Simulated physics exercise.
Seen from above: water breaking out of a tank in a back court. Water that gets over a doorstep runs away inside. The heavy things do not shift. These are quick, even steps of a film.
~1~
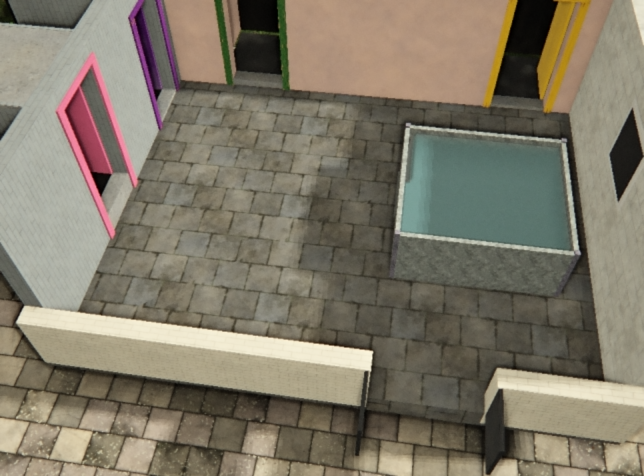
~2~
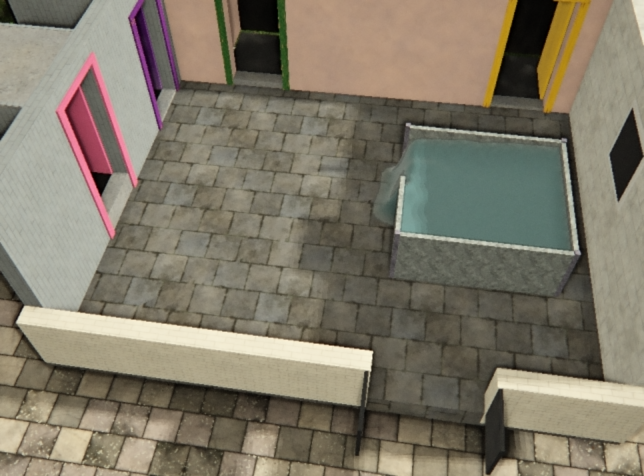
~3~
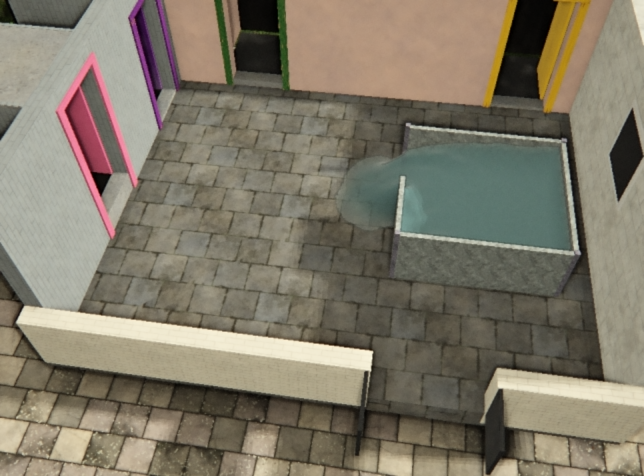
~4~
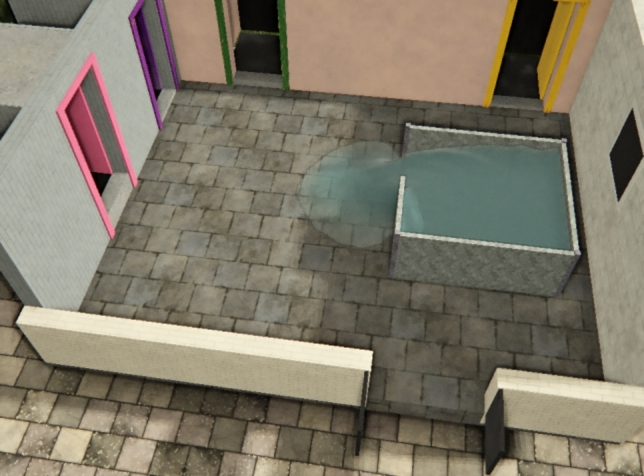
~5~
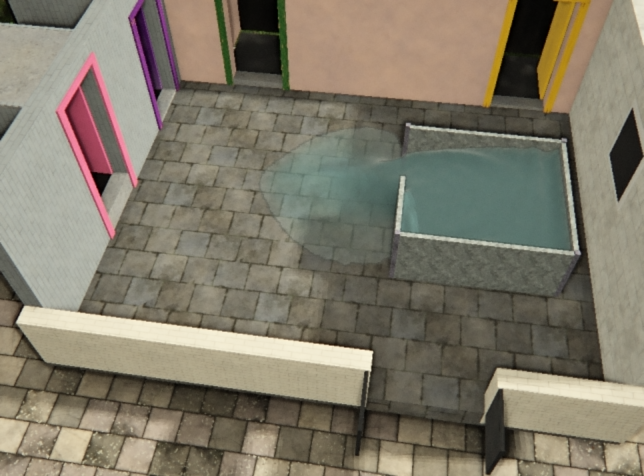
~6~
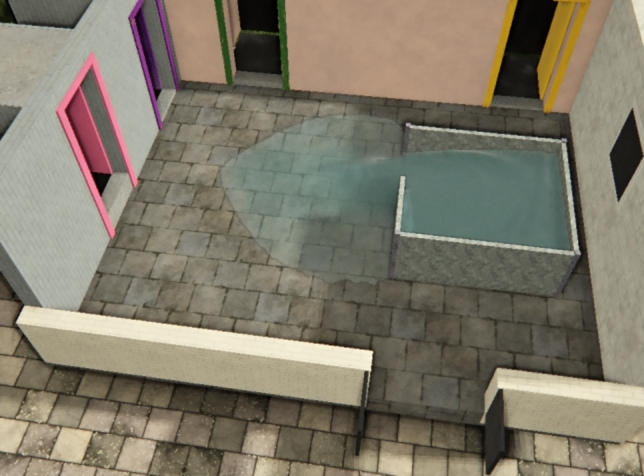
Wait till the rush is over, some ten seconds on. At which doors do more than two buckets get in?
The purple door takes more than that; the green door takes more than that; the pink door stays under that; the yellow door stays under that.
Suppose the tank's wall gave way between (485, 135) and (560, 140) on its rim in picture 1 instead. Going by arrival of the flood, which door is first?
That is the yellow door.
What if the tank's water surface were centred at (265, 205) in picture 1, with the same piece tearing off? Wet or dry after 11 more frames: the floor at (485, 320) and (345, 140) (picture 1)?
As listed: No water, no water.
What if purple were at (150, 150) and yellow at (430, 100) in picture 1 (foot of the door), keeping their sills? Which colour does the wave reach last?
I say the yellow door.
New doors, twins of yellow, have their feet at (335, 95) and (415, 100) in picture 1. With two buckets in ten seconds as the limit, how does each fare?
As listed: Is over, lets less in.
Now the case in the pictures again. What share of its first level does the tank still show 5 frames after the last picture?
Near 70 in a hundred.
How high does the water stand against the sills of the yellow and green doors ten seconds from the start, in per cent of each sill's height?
In turn 40 and 90 per cent.
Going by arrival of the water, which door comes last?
The yellow-painted one.
A moment on, water covers 50 % of the floor; the purple door under two buckets in, the green door wet at the sill, nothing in, the pink door wet at the sill, nothing in, the yellow door not reached.
Next, water covers 55 % of the floor; the purple door far over two buckets in, the green door under two buckets in, the pink door wet at the sill, nothing in, the yellow door not reached.
Then, water covers 60 % of the floor; the purple door far over two buckets in, the green door over two buckets in, the pink door wet at the sill, nothing in, the yellow door not reached.
Later, water covers 80 % of the floor; the purple door far over two buckets in, the green door over two buckets in, the pink door wet at the sill, nothing in, the yellow door not reached.
In the end, water covers 100 % of the floor; the purple door far over two buckets in, the green door over two buckets in, the pink door wet at the sill, nothing in, the yellow door wet at the sill, nothing in.
